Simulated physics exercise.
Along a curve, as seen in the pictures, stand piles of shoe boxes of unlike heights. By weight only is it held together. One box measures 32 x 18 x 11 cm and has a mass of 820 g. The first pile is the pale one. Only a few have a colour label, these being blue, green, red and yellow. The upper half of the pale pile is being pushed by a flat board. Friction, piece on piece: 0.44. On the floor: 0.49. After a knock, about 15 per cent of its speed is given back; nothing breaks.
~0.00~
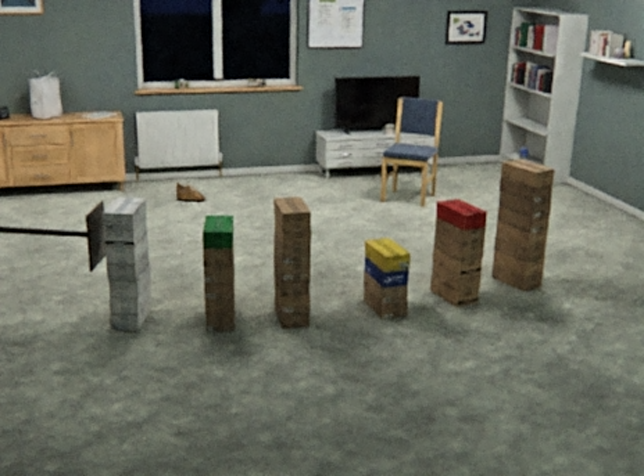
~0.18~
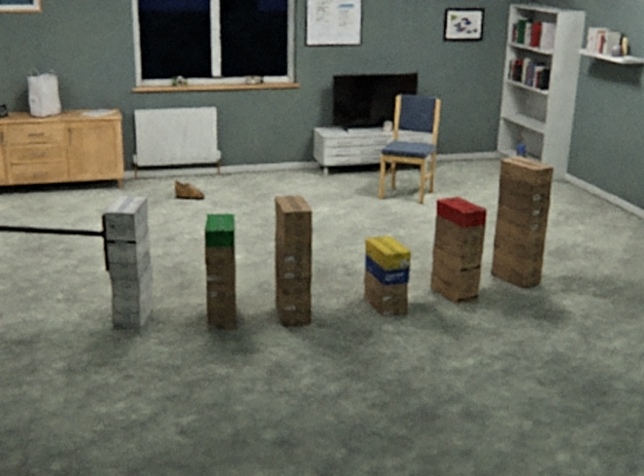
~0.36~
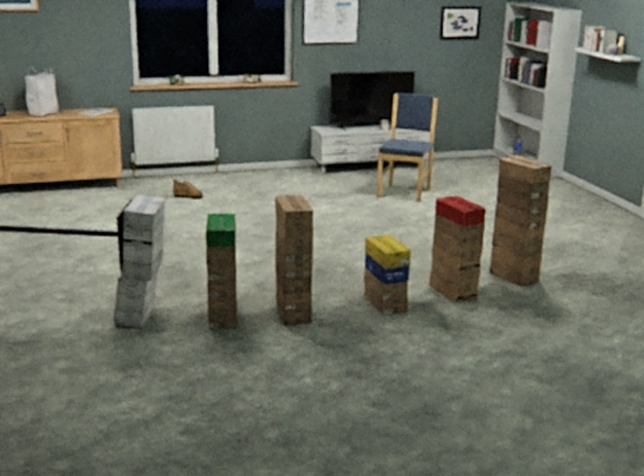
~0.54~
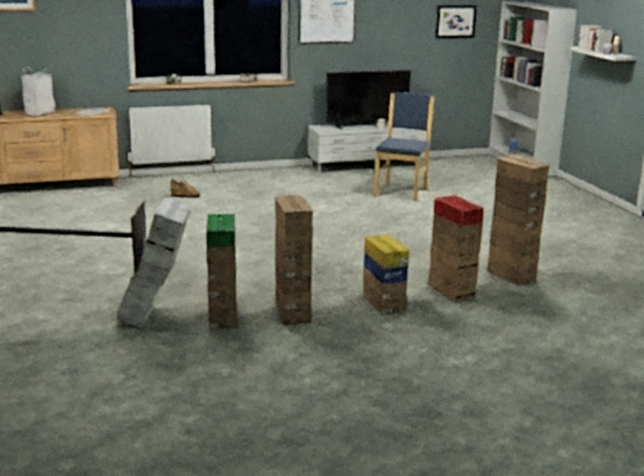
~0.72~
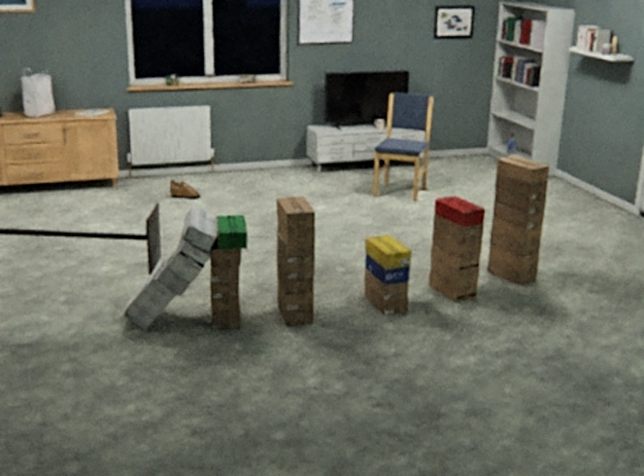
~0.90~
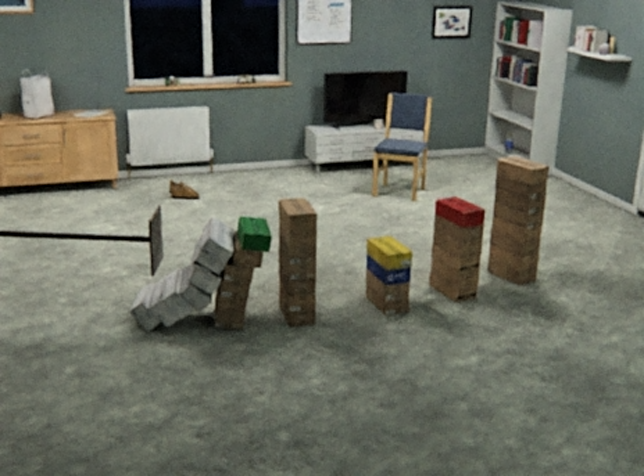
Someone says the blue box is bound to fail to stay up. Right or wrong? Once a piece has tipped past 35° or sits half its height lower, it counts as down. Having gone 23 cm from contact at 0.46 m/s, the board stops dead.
Right, it ends up down.
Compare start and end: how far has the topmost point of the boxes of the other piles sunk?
Around 0 centimetres.
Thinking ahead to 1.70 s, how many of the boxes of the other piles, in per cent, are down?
It's 5 percent at that point.
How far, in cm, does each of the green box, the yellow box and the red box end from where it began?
The green one ends around 80 cm from its start, the yellow one around 45 cm and the red one around 0 cm.
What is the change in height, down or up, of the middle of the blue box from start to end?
18 centimetres lower, roughly.
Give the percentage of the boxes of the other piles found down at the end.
Roughly 50 per cent of them.
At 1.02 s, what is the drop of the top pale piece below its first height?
The top piece is some 20 centimetres lower than at the start.
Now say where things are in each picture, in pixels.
In the first picture (each place is the centre of the face we see best; the camera moves round a little), board (88, 237) 9 cm short; blue box (396, 279); yellow box (388, 247); green box (218, 240); the others all in place.
The second picture shows board (104, 236) 9 mm short; blue box (397, 277).
The third picture shows board (119, 236) 7 cm in, top of the pale pile leaning 6°; blue box (397, 275); the others all in place.
The fourth picture shows board (133, 238) 16 cm in, top of the pale pile leaning 19°; blue box (396, 275); the others all in place.
The fifth picture shows board (148, 240) 23 cm in, top of the pale pile leaning 28°; blue box (397, 276); green box (233, 241) moved 52 mm; 2 have shifted.
The sixth picture shows board (151, 242) 23 cm in, stopped, top of the pale pile leaning 35°; blue box (399, 276); green box (257, 243) tilted 8°; red box (449, 214); 6 have shifted.
By 1.02 s, 7 of the pale pile down; none of the 31 other boxes down, 6 disturbed; blue box unmoved; green box tilted 16°.
By 1.70 s, 7 of the pale pile down; 2 of the 31 other boxes down; blue box unmoved; green box tilted 28°, 7 cm lower.
By 2.14 s, 7 of the pale pile down; 13 of the 31 other boxes down; blue box unmoved; green box tilted 45°, 21 cm lower.
By 2.62 s, 7 of the pale pile down; 15 of the 31 other boxes down; blue box tilted 63°, 48 mm lower; yellow box tilted 63°, 13 cm lower.
When it is over (3.5 s), 7 of the pale pile down; 15 of the 31 other boxes down; blue box on its side; yellow box on its side; green box tilted 52°, 35 cm lower. In pixels of the last frame, middles, blue box near (416, 287), yellow box near (429, 283).
